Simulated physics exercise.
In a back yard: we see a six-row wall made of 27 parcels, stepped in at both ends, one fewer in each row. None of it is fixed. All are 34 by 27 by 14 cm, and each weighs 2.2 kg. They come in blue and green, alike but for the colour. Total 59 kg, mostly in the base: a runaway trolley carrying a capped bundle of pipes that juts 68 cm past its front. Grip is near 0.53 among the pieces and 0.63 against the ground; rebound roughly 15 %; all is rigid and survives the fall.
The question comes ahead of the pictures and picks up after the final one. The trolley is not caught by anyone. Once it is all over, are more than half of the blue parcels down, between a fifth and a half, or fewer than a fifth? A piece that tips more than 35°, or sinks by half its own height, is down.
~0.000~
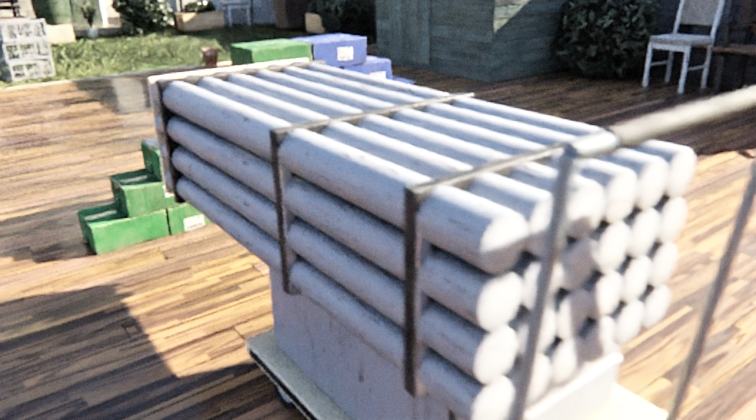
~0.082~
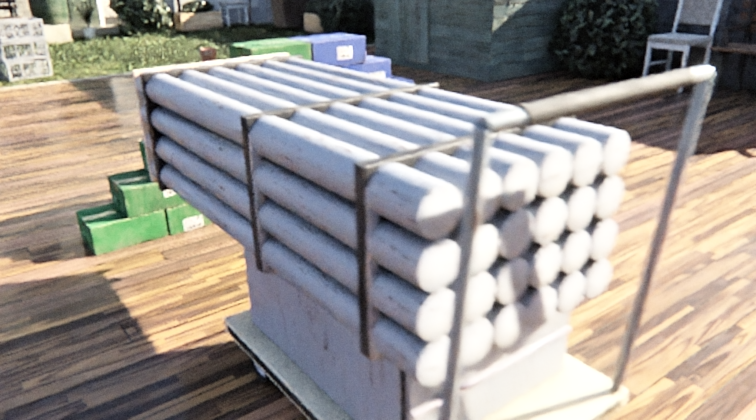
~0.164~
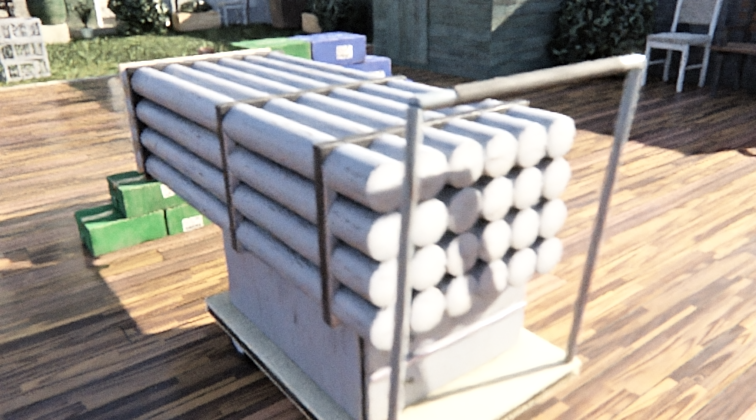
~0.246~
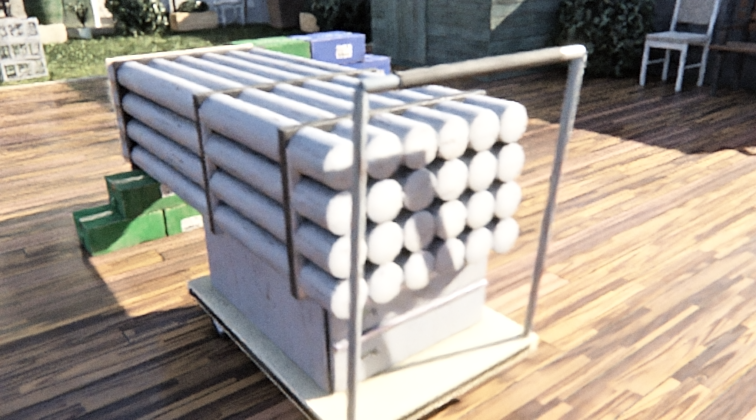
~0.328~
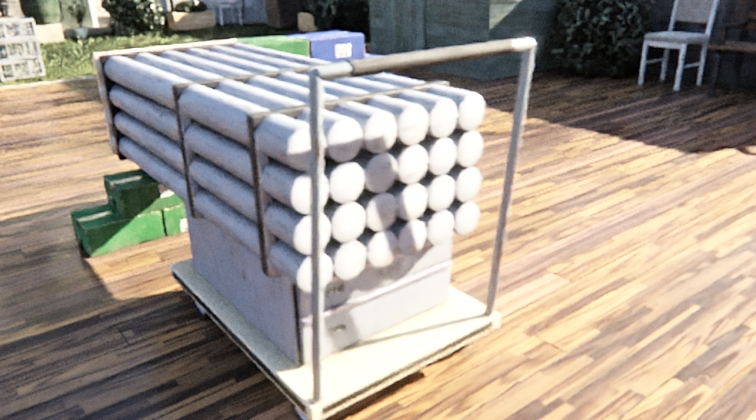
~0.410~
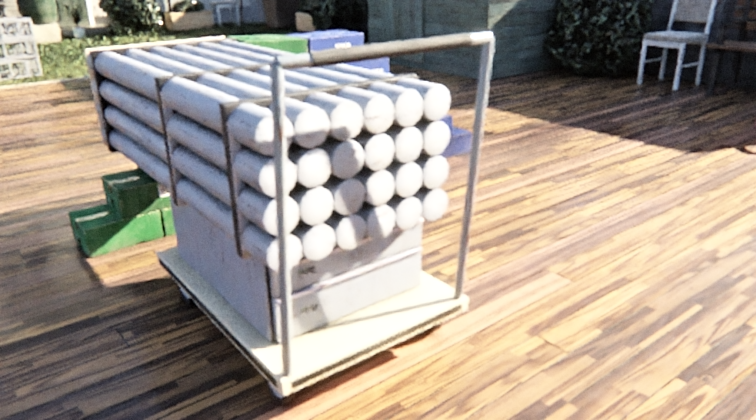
Of the blue parcels, fewer than a fifth end down.
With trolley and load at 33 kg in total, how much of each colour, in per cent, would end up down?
Share down - green: 20; blue: 0 (per cent).
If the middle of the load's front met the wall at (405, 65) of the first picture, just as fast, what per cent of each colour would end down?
For green it's 10 per cent, for blue 30 per cent.
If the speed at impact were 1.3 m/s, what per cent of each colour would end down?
Down at the end: Green 20 per cent, blue 0 per cent.
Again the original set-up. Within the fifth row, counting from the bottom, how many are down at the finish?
The count is 1.
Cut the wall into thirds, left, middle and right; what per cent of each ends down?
Left third 20 per cent, middle 10 per cent, right 0 per cent.
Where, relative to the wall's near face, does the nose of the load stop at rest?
Something like 100 cm.
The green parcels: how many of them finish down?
For green, the number down is 3.
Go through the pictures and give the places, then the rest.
In the first picture (places mark the middle of the side facing us; the camera moves round a little), load (158, 117) 62 cm short of the wall; top blue parcel (341, 53); top green parcel (284, 61); nothing disturbed.
The second picture shows load (143, 108) 45 cm short of the wall; top blue parcel (341, 53).
The third picture shows load (128, 101) 29 cm short of the wall; top blue parcel (340, 52).
The fourth picture shows load (115, 94) 13 cm short of the wall; top blue parcel (340, 51).
The fifth picture shows load (102, 87) 24 mm into the wall's line; top blue parcel (339, 51); 2 disturbed, none down.
The sixth picture shows load (94, 81) 17 cm into the wall's line; top blue parcel (339, 50); 3 disturbed, none down.
After 0.56 s, load 42 cm past the wall's line, still rolling; none of the 15 blue parcels down (1 of 27 in all colours); top blue parcel unmoved; top green parcel leaning 3°.
After 0.78 s, load 76 cm past the wall's line, still rolling; none of the 15 blue parcels down (2 of 27 in all colours); top blue parcel unmoved; top green parcel leaning 11°.
After 0.94 s, load 91 cm past the wall's line, still rolling; none of the 15 blue parcels down (2 of 27 in all colours); top blue parcel shifted 12 mm; top green parcel leaning 33°.
After 1.22 s, load 1.04 m past the wall's line, still rolling; none of the 15 blue parcels down (3 of 27 in all colours); top blue parcel shifted 12 mm; top green parcel leaning 60°.
At rest (2.6 s), load 1.00 m past the wall's line, stopped; none of the 15 blue parcels down (3 of 27 in all colours); top blue parcel shifted 12 mm; top green parcel leaning 44°, 43 mm lower. That is 0 per cent. As the last picture would show them, middles, top blue parcel near (325, 47), top green parcel near (245, 60).
